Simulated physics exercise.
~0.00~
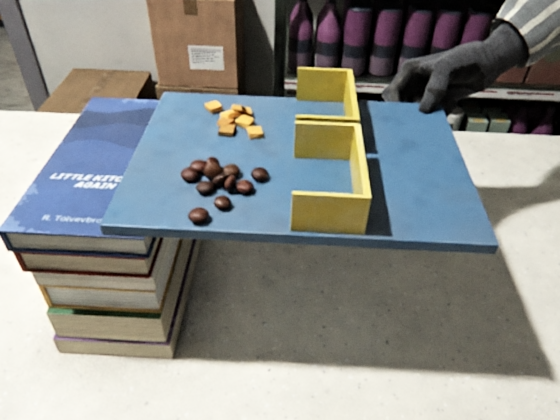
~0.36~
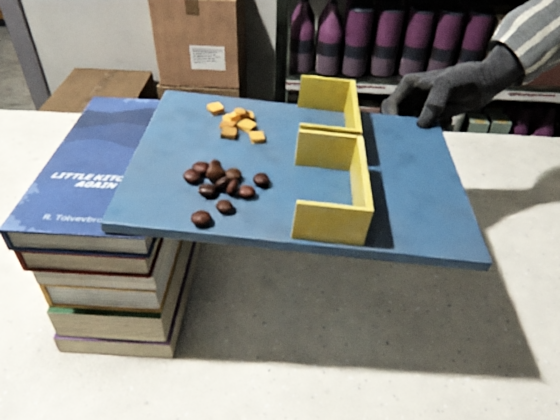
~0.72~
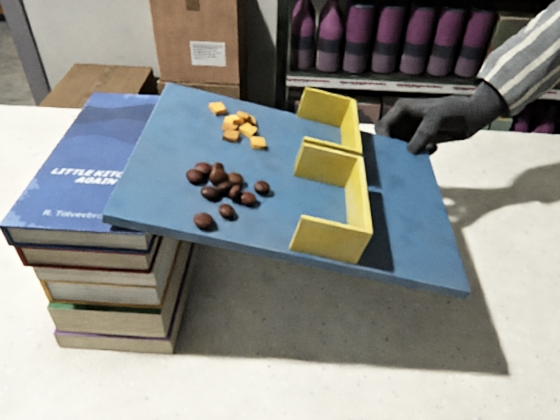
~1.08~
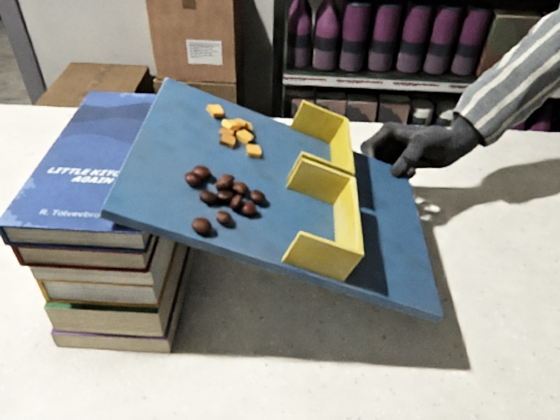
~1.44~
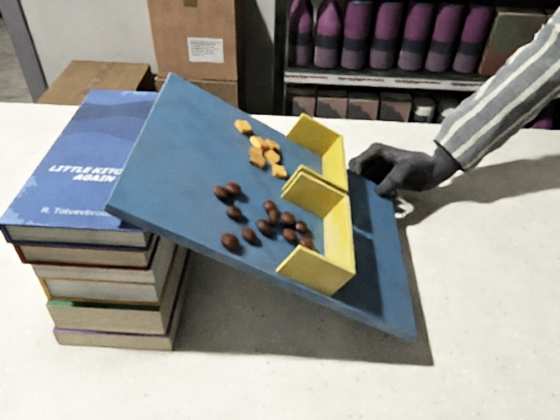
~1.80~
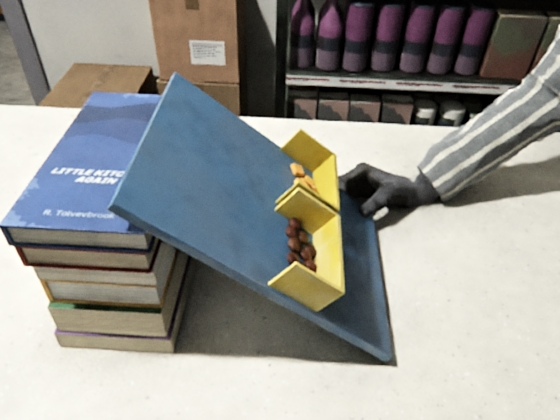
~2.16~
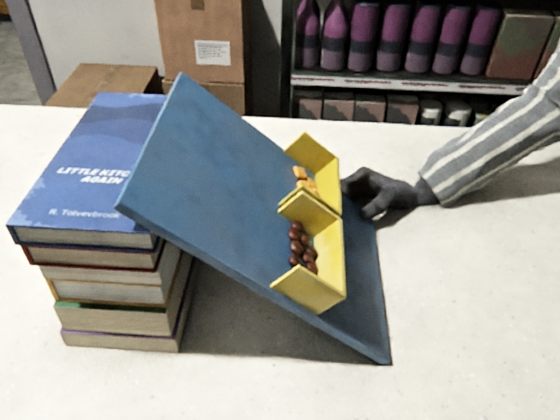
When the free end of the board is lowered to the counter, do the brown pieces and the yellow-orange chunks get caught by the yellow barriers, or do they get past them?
Both groups are caught. The brown pieces in front and the yellow-orange chunks behind each end up resting against their yellow barrier.
